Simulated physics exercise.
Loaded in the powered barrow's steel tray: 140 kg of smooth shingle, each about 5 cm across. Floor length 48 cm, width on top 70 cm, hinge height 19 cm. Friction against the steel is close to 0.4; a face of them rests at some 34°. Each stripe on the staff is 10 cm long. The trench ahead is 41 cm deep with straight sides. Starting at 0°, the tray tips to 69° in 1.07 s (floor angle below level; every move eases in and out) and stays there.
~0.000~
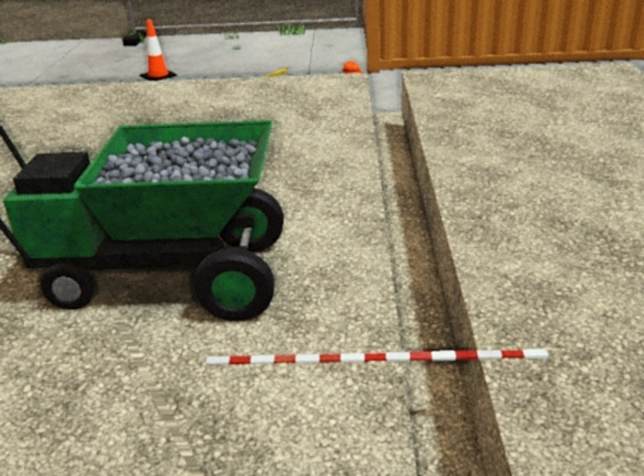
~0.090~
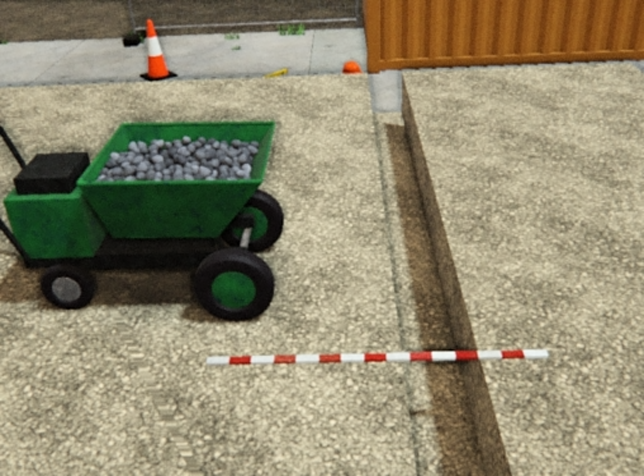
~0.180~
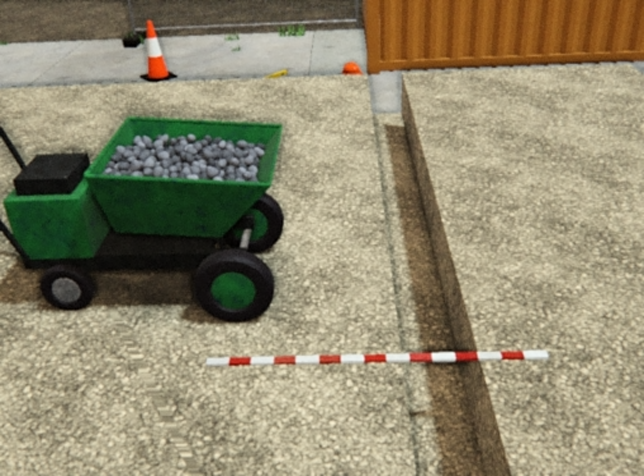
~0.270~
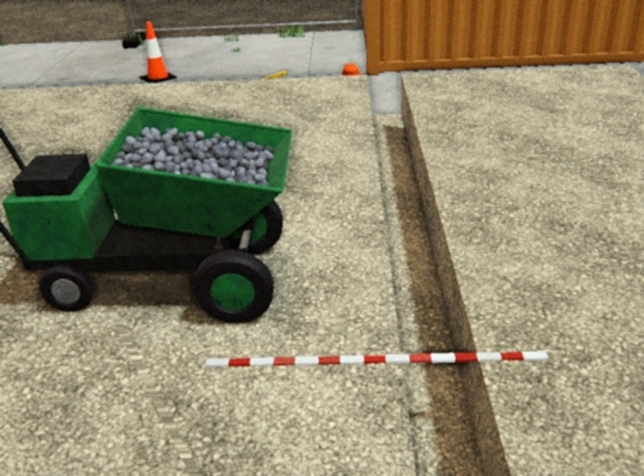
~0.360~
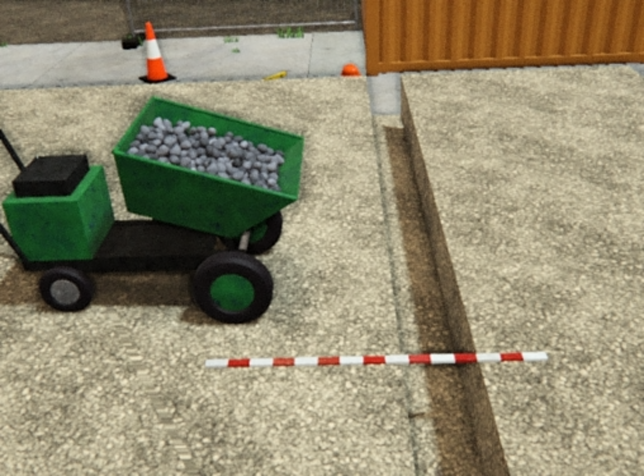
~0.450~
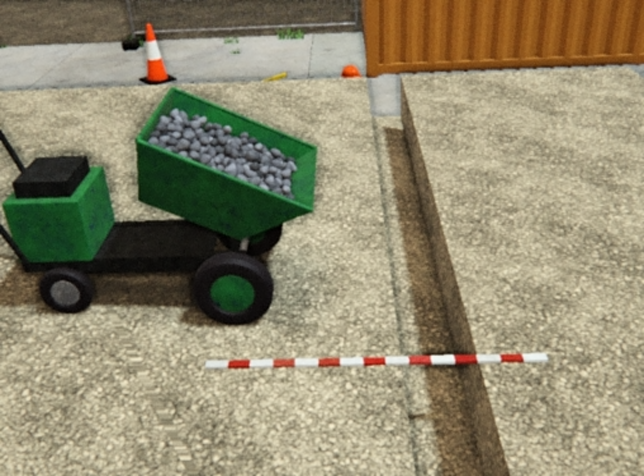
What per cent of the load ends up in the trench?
Roughly 88 per cent ends in the trench.
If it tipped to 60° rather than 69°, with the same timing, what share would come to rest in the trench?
In that case some 65 per cent.
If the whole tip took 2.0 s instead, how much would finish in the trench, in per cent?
It would be near 85 per cent.
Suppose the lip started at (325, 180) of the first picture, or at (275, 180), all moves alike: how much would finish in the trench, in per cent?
Near 65 per cent from the first place, 100 from the second.
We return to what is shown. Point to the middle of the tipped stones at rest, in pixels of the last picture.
Their middle is at about (421, 328).
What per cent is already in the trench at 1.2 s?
Some 25 per cent.
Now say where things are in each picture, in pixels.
In the first frame, the tray is at 0°, its lip at (258, 181); the top of the load is at (157, 156).
In the second frame, the tray is at 1°, its lip at (261, 182); the top of the load is at (159, 155); the stones move at 0.3 m/s on average.
The third frame shows lip at (270, 185), floor tilted 5°, highest stones at (156, 152); the stones move at 0.5 m/s on average.
The fourth frame shows lip at (282, 191), floor tilted 11°, highest stones at (144, 146); the stones move at 0.6 m/s on average.
The fifth frame shows lip at (297, 199), floor tilted 18°, highest stones at (153, 136); the stones move at 0.8 m/s on average.
In the sixth frame, the tray is at 26°, its lip at (312, 211); the top of the load is at (169, 125); the stones move at 0.8 m/s on average.
After 0.8 s the floor is at 58°; 100 % in the tray; the foremost stones are at (348, 235).
After 1.2 s the floor is at 69°; 60 % in the tray, 13 % short of the trench, 27 % in the trench; the foremost stones are at (450, 327).
After 1.5 s the floor is at 69°; 24 % in the tray, 14 % short of the trench, 62 % in the trench; the foremost stones are at (450, 328).
After 3.5 s the floor is at 69°; 0 % in the tray, 12 % short of the trench, 88 % in the trench; the foremost stones are at (453, 344).
